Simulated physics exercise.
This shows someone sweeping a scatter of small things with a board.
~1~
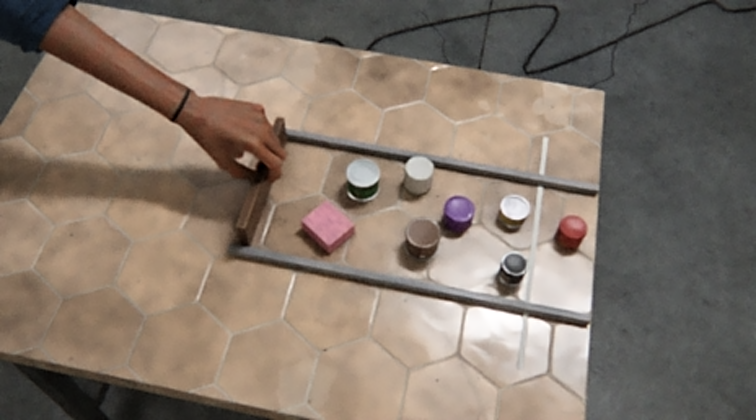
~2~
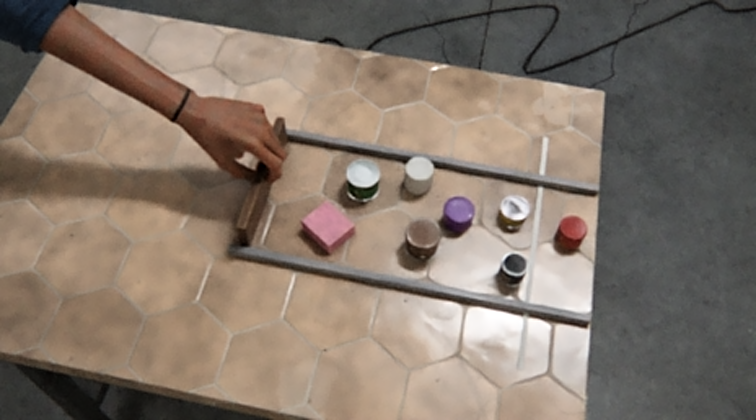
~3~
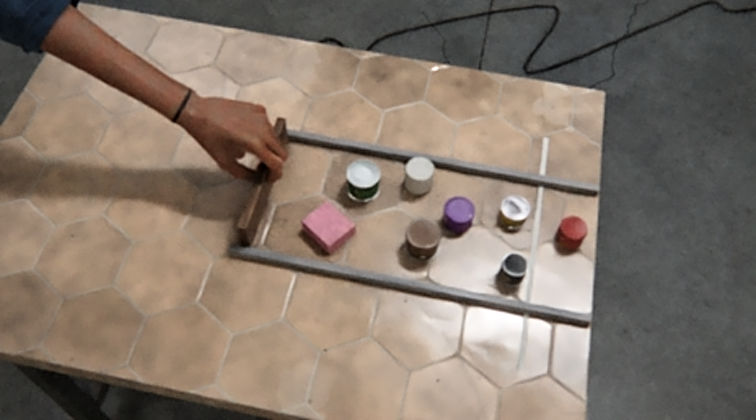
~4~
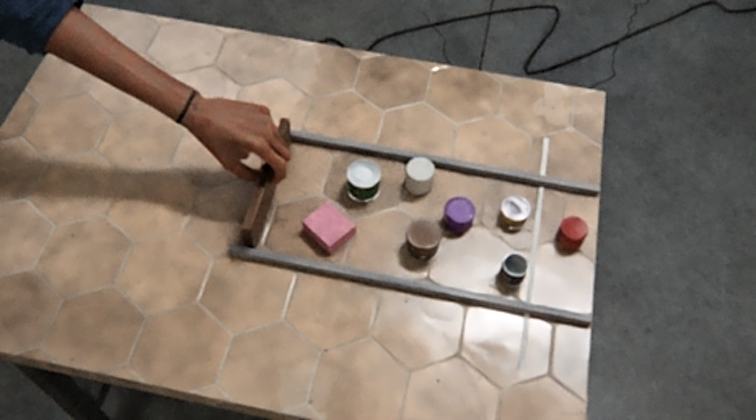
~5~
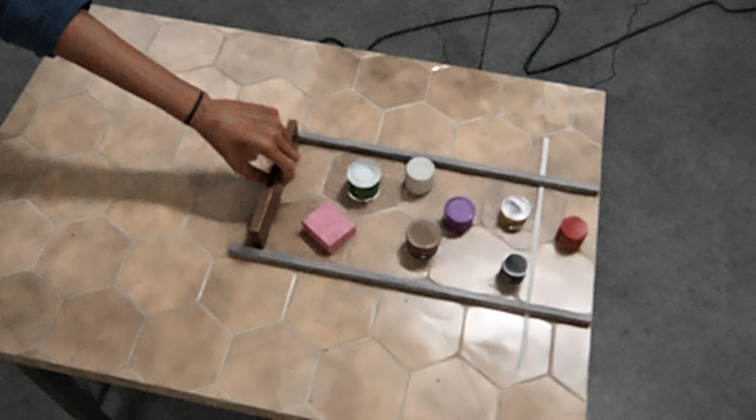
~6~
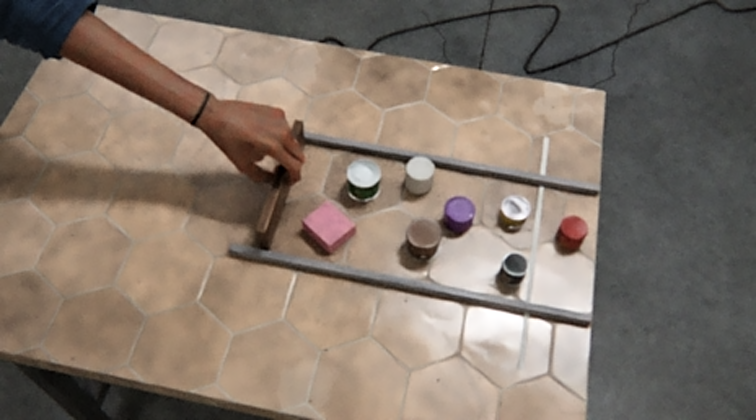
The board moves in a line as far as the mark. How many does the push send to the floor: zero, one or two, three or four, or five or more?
The number that fall off is one or two.
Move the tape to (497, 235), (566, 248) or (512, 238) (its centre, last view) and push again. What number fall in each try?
It would be 0, 4 and 0.
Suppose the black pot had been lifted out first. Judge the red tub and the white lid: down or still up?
The red tub comes down; the white lid is kept.
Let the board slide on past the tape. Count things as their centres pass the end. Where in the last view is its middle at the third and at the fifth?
Near (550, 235) and (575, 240).
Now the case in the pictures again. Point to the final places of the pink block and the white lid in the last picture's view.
The pink block at (555, 258), the white lid at (556, 195).
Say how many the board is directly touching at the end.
4 of them.
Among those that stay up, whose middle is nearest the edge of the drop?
That is the brown tin.
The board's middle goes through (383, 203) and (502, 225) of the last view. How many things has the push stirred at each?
First 4, then 8.
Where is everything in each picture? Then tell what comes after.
Red tub (571, 232); black pot (513, 269); yellow pot (513, 212); board (263, 180); tape (534, 242), in the first frame.
Black pot (513, 270); board (263, 181), in the second frame.
Yellow pot (514, 212); pink block (329, 227), in the third frame.
Red tub (572, 233); brown tin (423, 240), in the fourth frame.
Black pot (514, 270); green pot (364, 181), in the fifth frame.
Red tub (572, 232); black pot (514, 270); yellow pot (514, 212); board (283, 184); tape (535, 242), in the sixth frame.
Early on, none off yet; red tub at rest near (572, 232); black pot at rest near (514, 270); yellow pot at rest near (514, 212).
A while later, none off yet; red tub at rest near (572, 232); black pot travelled about its own width near (545, 290); yellow pot travelled about its own width near (548, 205).
Finally, the number that fall off is one or two; lost, red tub.
